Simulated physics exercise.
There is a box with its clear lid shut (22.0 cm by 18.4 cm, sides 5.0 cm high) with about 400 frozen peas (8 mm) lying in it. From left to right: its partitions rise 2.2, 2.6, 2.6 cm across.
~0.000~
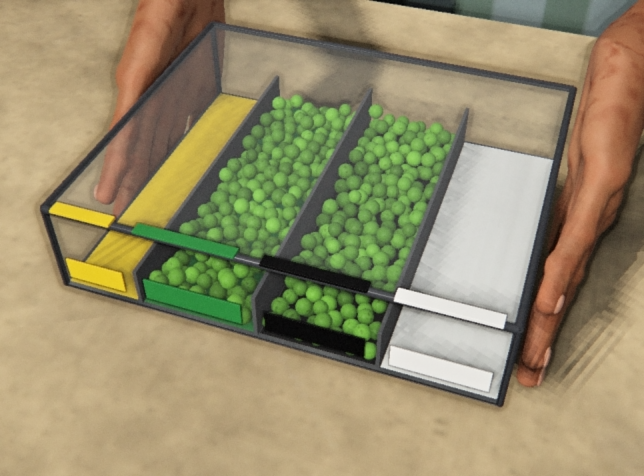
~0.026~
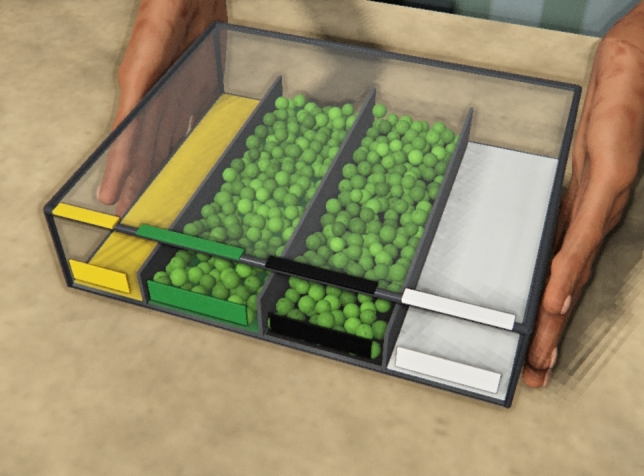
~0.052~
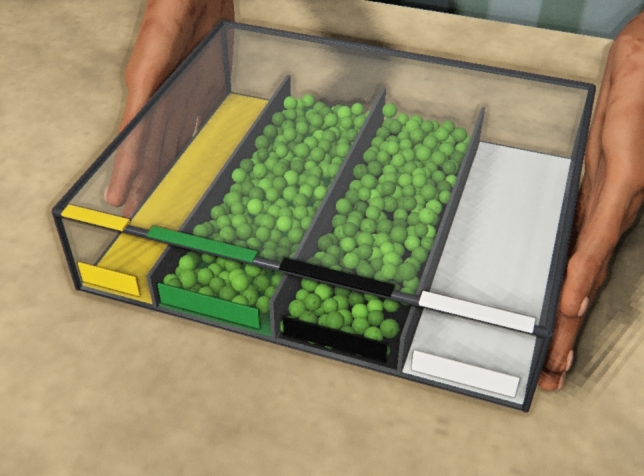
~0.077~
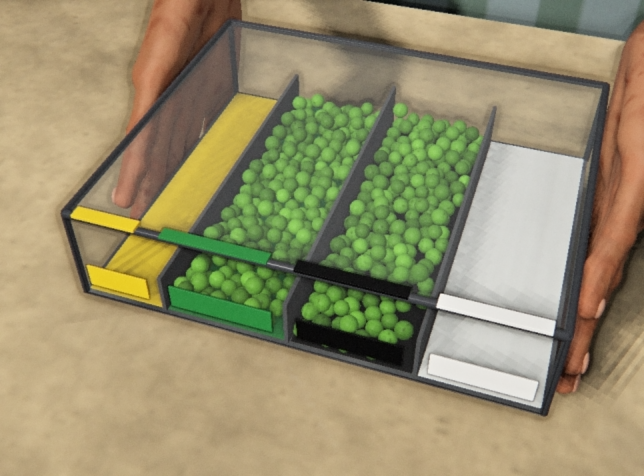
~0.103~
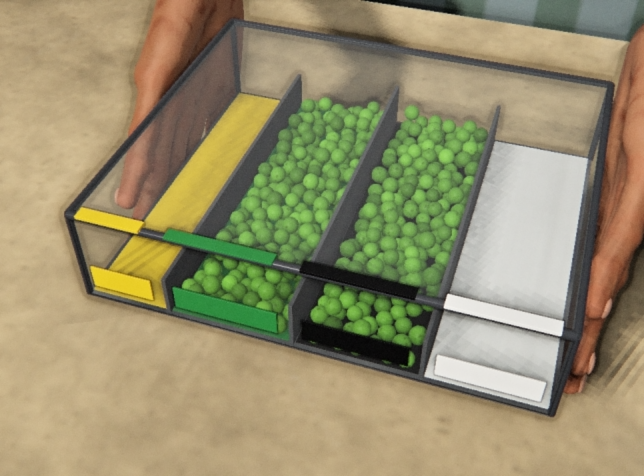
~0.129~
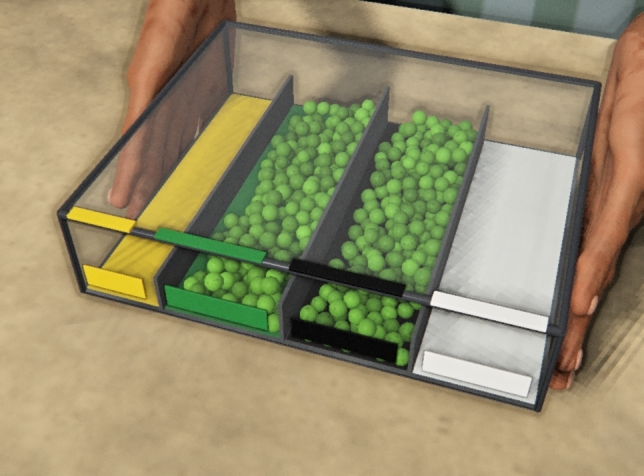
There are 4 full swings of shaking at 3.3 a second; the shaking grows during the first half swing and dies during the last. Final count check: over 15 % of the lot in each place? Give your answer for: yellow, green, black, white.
Over 15 %? Yellow: No; green: Yes; black: Yes; white: No.
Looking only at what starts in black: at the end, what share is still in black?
Estimate: Some 90 per cent.
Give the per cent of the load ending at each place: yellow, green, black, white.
Final tally in a hundred - yellow 0, green 45, black 45, white 5.
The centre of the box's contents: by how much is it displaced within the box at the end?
Roughly 1.0 cm.
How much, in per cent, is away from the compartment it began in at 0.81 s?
About 10 %.
After 0.50 s, tilt 0 degrees; green 50 %, black 50 %; middle of all pieces near (291, 212).
Then, at 0.81 s, tilt 0 degrees; green 45 %, black 50 %, white 5 %; middle of all pieces near (291, 215).
After 1.10 s, tilt 0 degrees; green 45 %, black 50 %, white 5 %; middle of all pieces near (310, 219).
After 1.38 s, tilt 0 degrees; green 45 %, black 45 %, white 5 %; middle of all pieces near (330, 216).
In the end, at 1.8 s, yellow 0 %, green 45 %, black 45 %, white 5 %.
